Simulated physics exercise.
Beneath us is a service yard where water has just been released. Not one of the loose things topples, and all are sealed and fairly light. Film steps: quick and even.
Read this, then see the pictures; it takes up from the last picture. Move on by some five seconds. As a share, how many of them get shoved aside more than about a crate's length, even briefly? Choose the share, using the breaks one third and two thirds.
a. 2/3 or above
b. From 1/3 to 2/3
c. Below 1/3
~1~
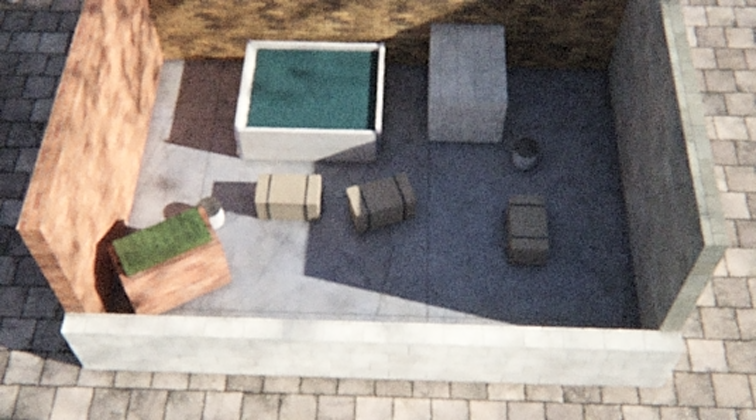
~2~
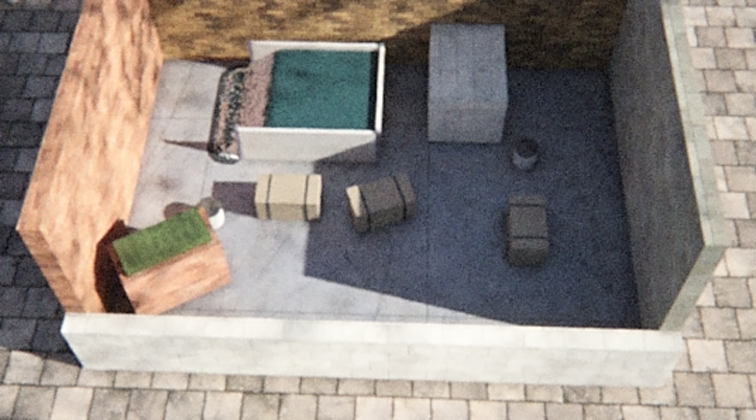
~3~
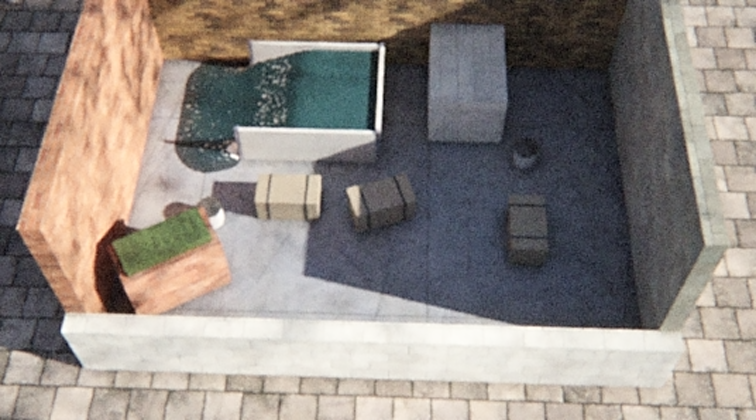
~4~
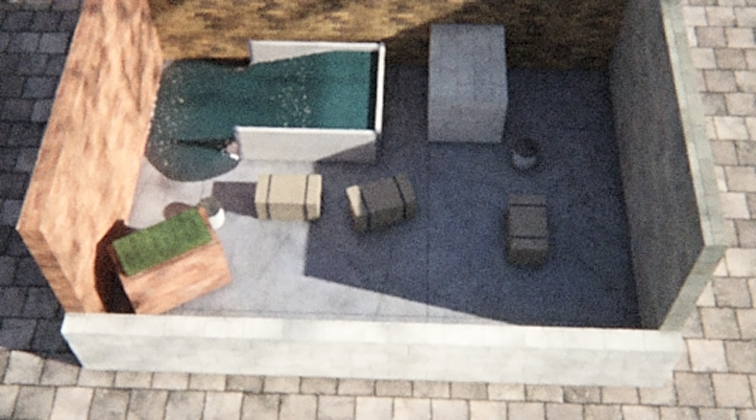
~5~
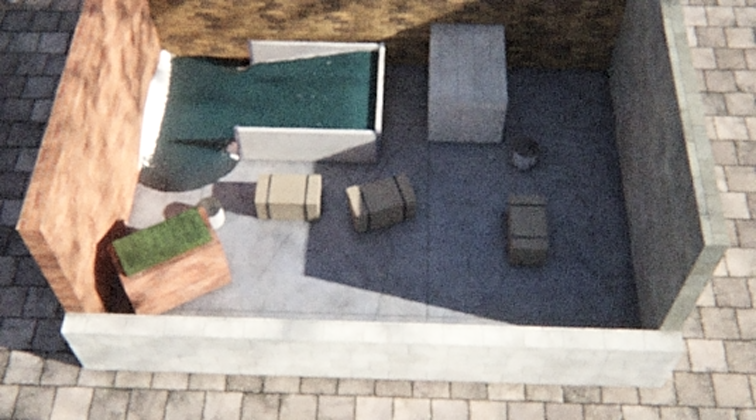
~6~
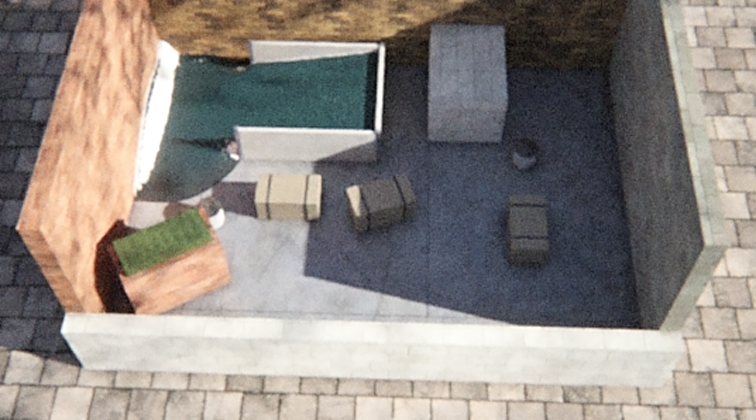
From 1/3 to 2/3 (b).
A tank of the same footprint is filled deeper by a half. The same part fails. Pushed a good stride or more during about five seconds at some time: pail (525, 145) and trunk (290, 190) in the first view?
First: Shy of that; second: At least that much.
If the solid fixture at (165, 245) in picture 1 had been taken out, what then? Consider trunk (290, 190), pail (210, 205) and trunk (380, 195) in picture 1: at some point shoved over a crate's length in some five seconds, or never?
Fell short, went the distance and fell short.
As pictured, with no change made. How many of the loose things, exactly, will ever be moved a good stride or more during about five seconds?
Count: 3.
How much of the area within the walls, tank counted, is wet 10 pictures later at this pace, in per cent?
Estimate: Close to 25 in a hundred.
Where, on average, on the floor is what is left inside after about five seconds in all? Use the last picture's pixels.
Roughly at (426, 193).
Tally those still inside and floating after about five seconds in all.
By my reckoning the number comes out at 2.
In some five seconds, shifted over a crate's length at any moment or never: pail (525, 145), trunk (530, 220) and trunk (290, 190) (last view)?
Item one stayed under the mark, item two stayed under the mark, item three went the distance.
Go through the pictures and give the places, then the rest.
The first frame shows a trunk at (381, 194), on the bottom; a trunk at (288, 189), on the bottom; 0 of 5 have shifted.
The second frame shows a trunk at (381, 194) rests on the ground; a trunk at (288, 189) rests on the ground; 0 of 5 have shifted.
The third frame shows a trunk at (381, 194), on the bottom; a trunk at (288, 189), on the bottom; 0 of 5 have shifted.
The fourth frame shows a trunk at (381, 194) rests on the ground; a trunk at (288, 189), on the bottom; 0 of 5 have shifted.
The fifth frame shows a trunk at (381, 194) rests on the ground; a trunk at (288, 189) rests on the ground; 0 of 5 have shifted.
The sixth frame shows a trunk at (381, 194) rests on the ground; a trunk at (288, 189), on the bottom; 0 of 5 have shifted.
A moment on, 0 of 5 are well off their spots; 0 afloat.
Next, 0 of 5 are well off their spots; 0 afloat.
Later, 1 of 5 are well off their spots; 0 afloat.
In the end, 3 of 5 are well off their spots, and 3 have been at some point; 2 afloat.
